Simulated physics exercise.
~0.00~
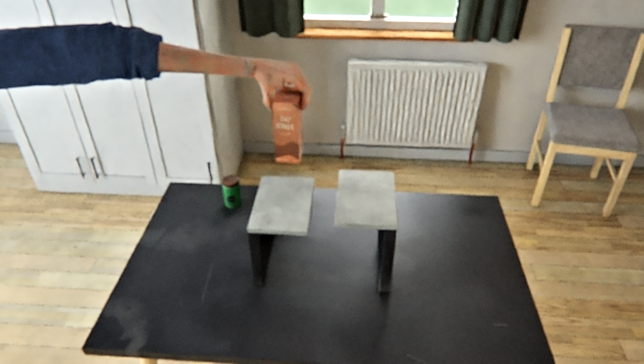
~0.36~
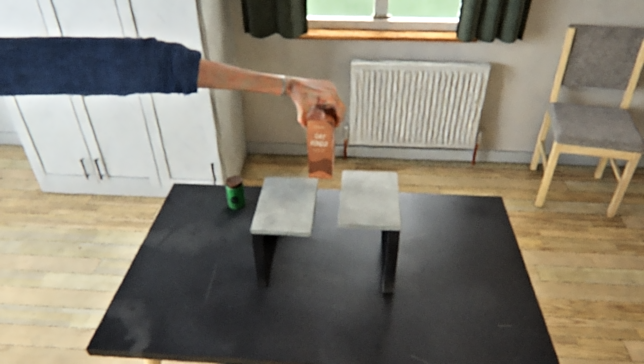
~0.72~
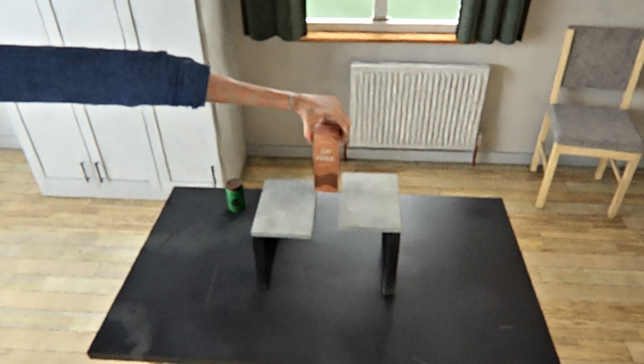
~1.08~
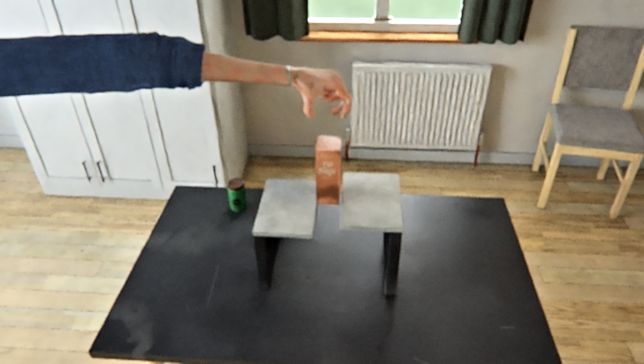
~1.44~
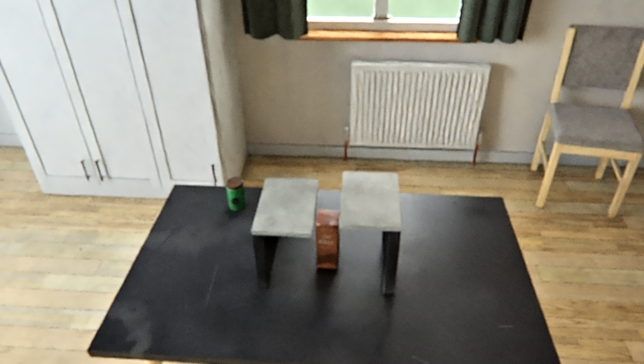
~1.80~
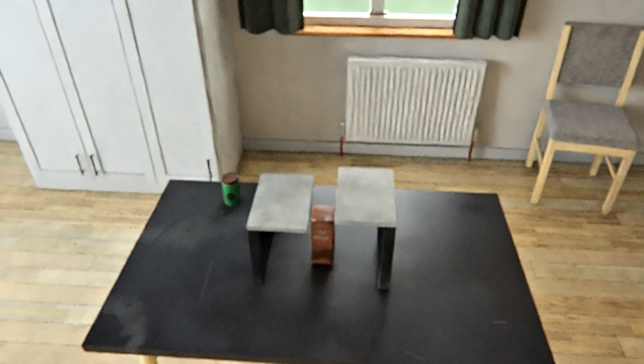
On a black table indoors, a hand releasing an orange carton over a stand's gap, the carton dropping through and standing upright.
